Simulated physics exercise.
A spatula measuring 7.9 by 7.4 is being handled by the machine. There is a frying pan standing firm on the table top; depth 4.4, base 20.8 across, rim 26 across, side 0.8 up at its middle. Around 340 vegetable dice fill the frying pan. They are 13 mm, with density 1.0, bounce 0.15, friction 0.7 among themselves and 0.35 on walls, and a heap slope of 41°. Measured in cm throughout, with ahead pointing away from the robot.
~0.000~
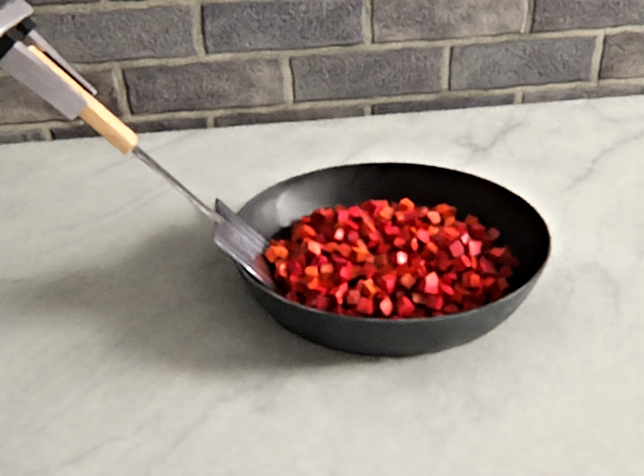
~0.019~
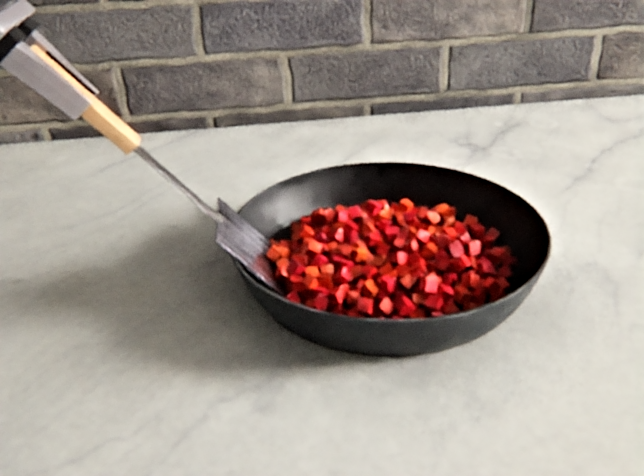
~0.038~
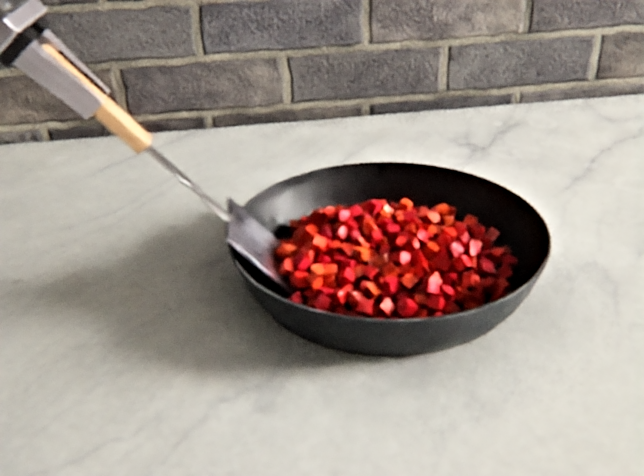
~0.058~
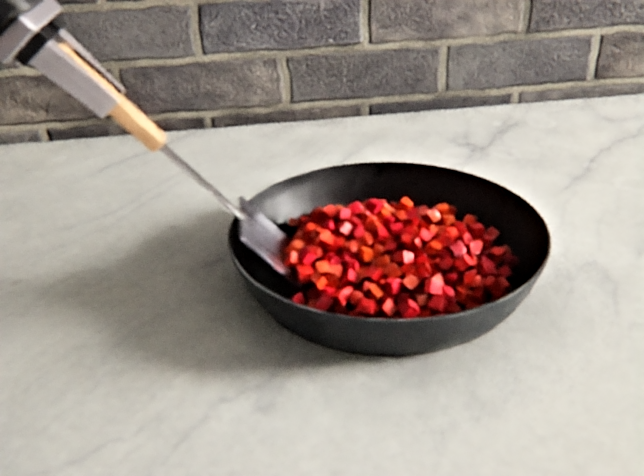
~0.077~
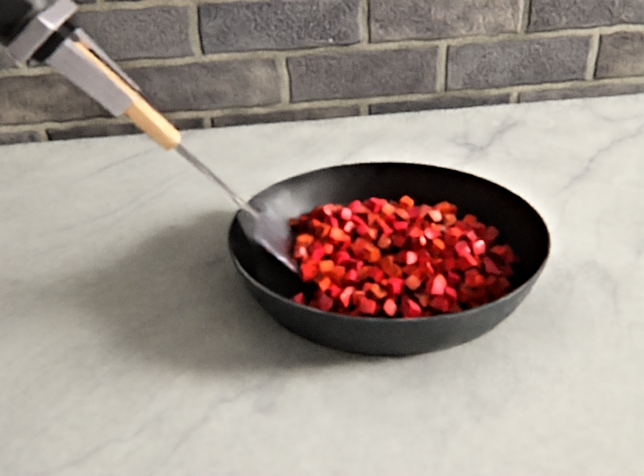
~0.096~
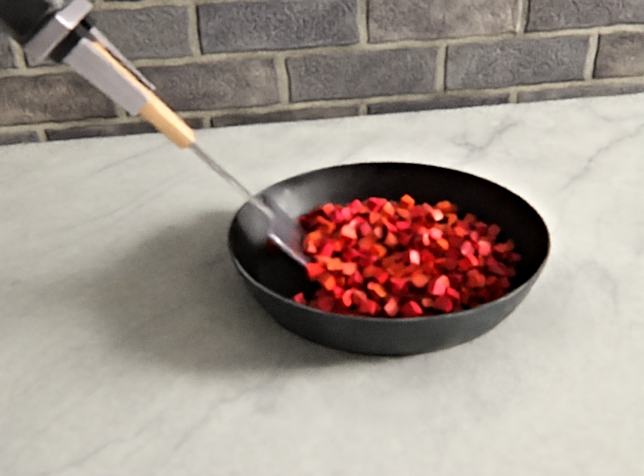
A spatula held by a robot arm slid slowly to the right inside the left edge of a black frying pan, nudging the heap of small red and orange vegetable pieces slightly over.
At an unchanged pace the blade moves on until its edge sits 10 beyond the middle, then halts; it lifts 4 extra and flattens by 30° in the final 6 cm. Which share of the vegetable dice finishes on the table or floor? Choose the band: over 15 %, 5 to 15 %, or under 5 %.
5 to 15 %.
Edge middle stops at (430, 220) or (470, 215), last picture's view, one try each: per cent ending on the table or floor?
I'd say roughly 0 per cent, then roughly 0 per cent.
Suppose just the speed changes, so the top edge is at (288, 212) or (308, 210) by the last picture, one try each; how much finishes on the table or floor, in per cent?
Some 20 and 20 per cent.
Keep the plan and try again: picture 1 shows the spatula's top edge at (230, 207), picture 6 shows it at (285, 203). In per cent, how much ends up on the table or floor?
Close to 15 in a hundred.
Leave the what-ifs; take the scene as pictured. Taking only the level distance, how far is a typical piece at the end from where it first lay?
Some 3 cm.
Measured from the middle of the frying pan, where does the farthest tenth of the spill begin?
Seen from above, roughly 20 cm.
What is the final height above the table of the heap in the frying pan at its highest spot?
Peak at rest, approximately 7.0 centimetres.
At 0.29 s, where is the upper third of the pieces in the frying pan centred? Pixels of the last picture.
(454, 219).
By 0.19 s, sloping 51°, highest piece 6 above the table; 337 in the frying pan.
By 0.29 s, sloping 40°, highest piece 7 above the table; 337 in the frying pan.
By 0.54 s, sloping 21°, highest piece 6 above the table; 308 in the frying pan, 24 on the table or floor, 5 on the blade or in flight.
By 1.59 s, sloping 21°, highest piece 6 above the table; 307 in the frying pan, 30 on the table or floor.
Final count, 307 in the frying pan, 30 on the table or floor. That is 9 % on the table or floor.
